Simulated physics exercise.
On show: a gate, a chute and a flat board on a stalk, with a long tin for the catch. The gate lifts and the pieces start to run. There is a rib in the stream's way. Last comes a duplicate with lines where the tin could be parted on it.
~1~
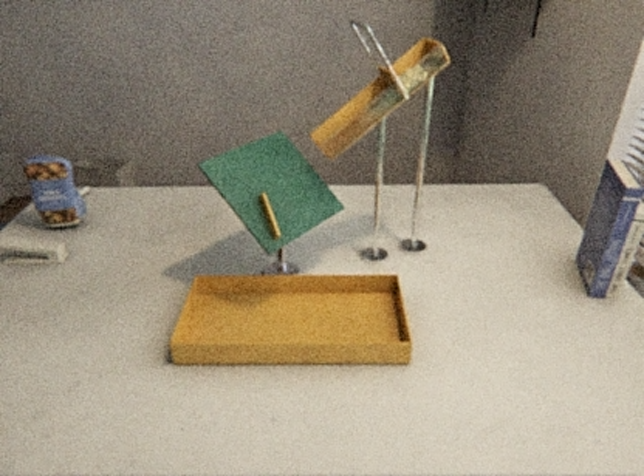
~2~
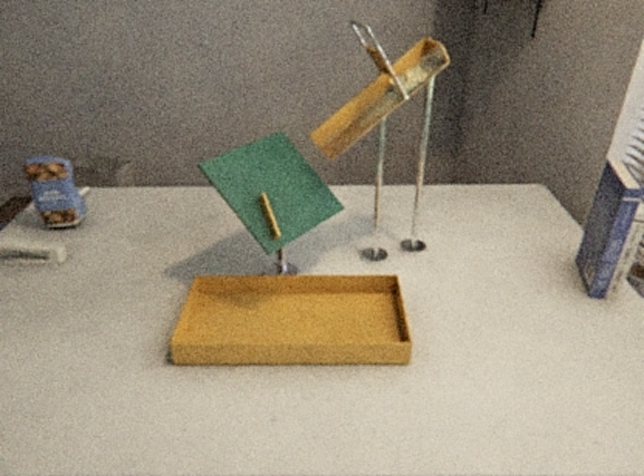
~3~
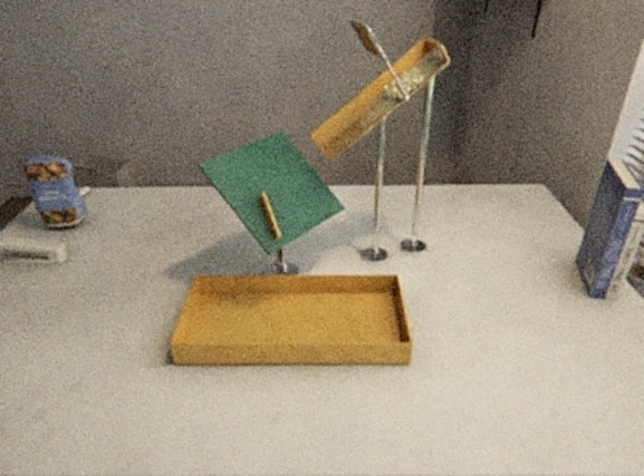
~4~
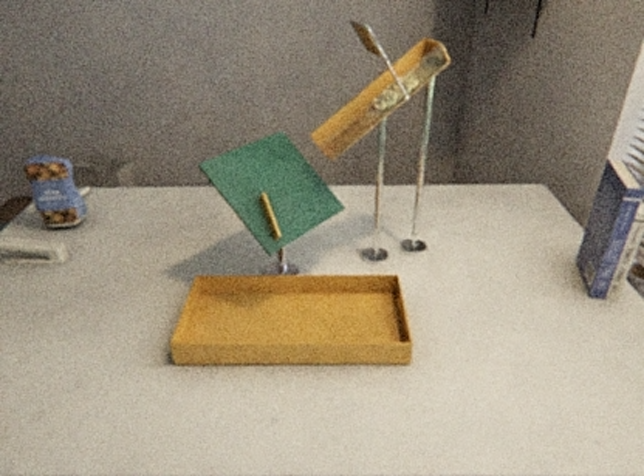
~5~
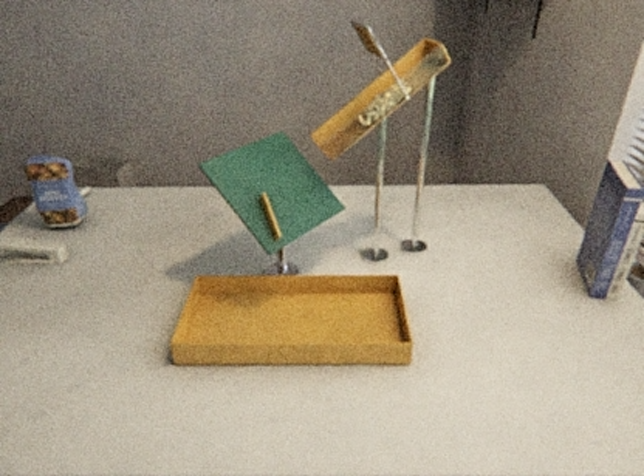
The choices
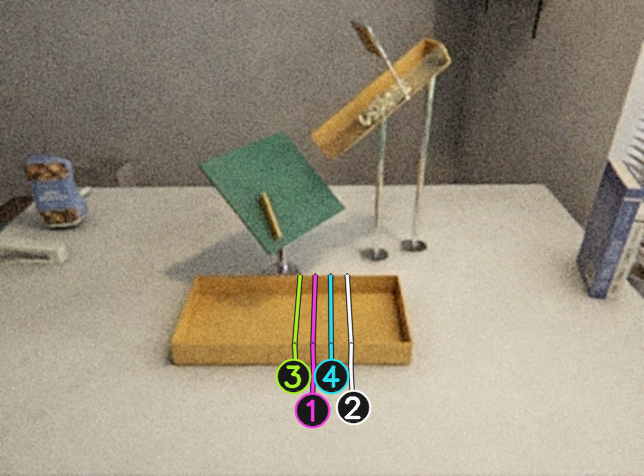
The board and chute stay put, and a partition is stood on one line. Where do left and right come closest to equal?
1 beats the others.
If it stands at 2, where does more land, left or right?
More lands on the left.
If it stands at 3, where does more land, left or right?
The right side.
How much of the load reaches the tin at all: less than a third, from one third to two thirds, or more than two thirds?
About that: More than two thirds.
On the marked copy, line 1 crosses the front rim at (312, 344); line 2 crosses the front rim at (351, 343); line 3 crosses the front rim at (294, 344); line 4 crosses the front rim at (331, 344).
With 1, of what is caught, about half on the left of the divider, about half on the right.
With 2, of what is caught, most on the left of the divider, a small part on the right.
With 3, of what is caught, a small part on the left of the divider, most on the right.
With 4, of what is caught, most on the left of the divider, about a quarter on the right.
